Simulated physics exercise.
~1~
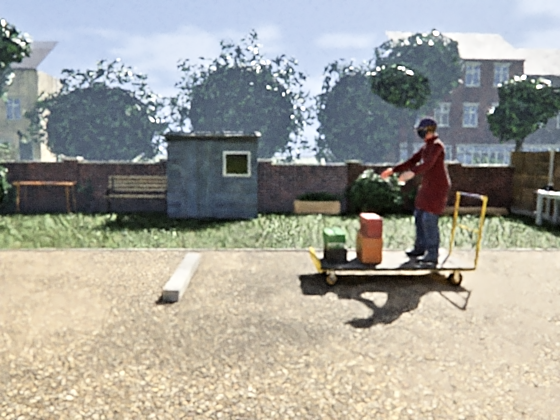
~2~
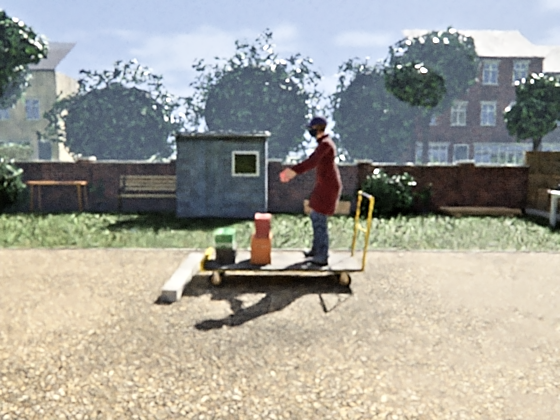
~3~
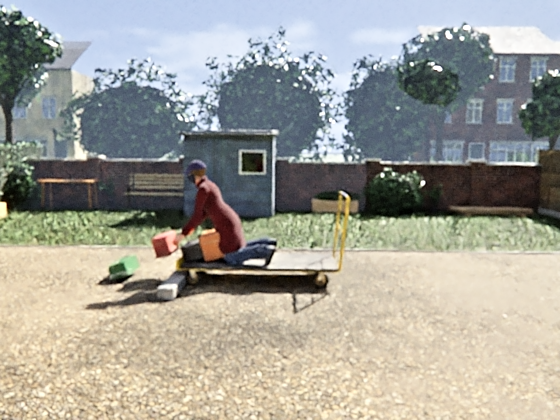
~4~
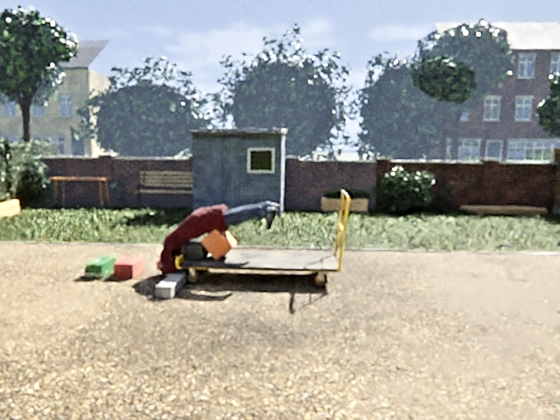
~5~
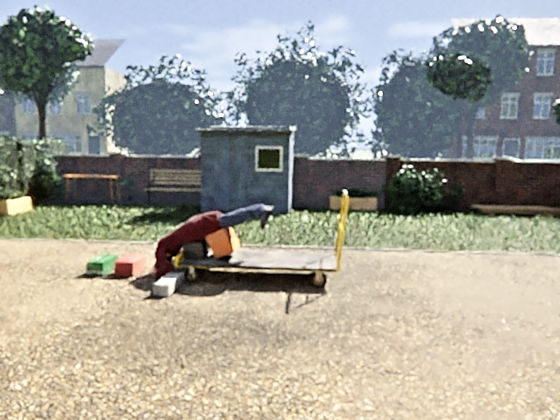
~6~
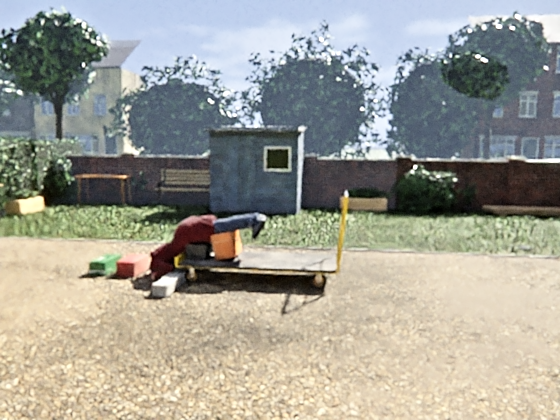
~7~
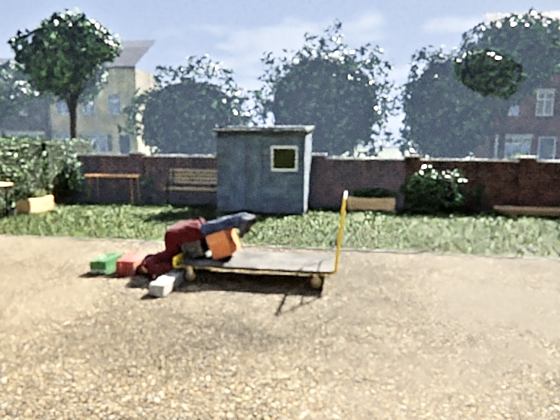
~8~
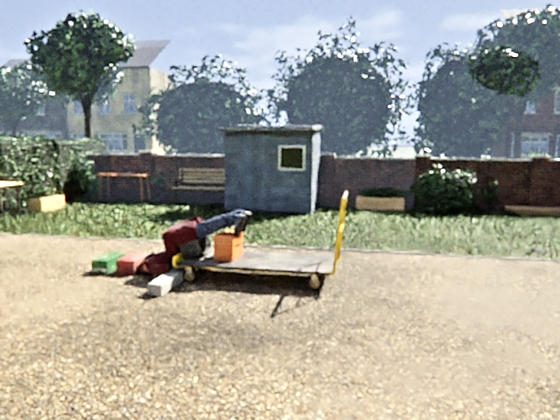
At the start, a person in a long red coat and dark cap stands on a flat cart with a yellow handle, behind stacked boxes, as it rolls left across gravel towards a low pale kerb. The cart reaches the kerb and stops dead. The green and red boxes fly off the front, while the person drops and pitches forward after them. The green and red boxes land on the gravel, and the person folds head first over the front edge, legs trailing above the deck. The body sags lower and settles slumped over the edge, with the orange box still on the deck.
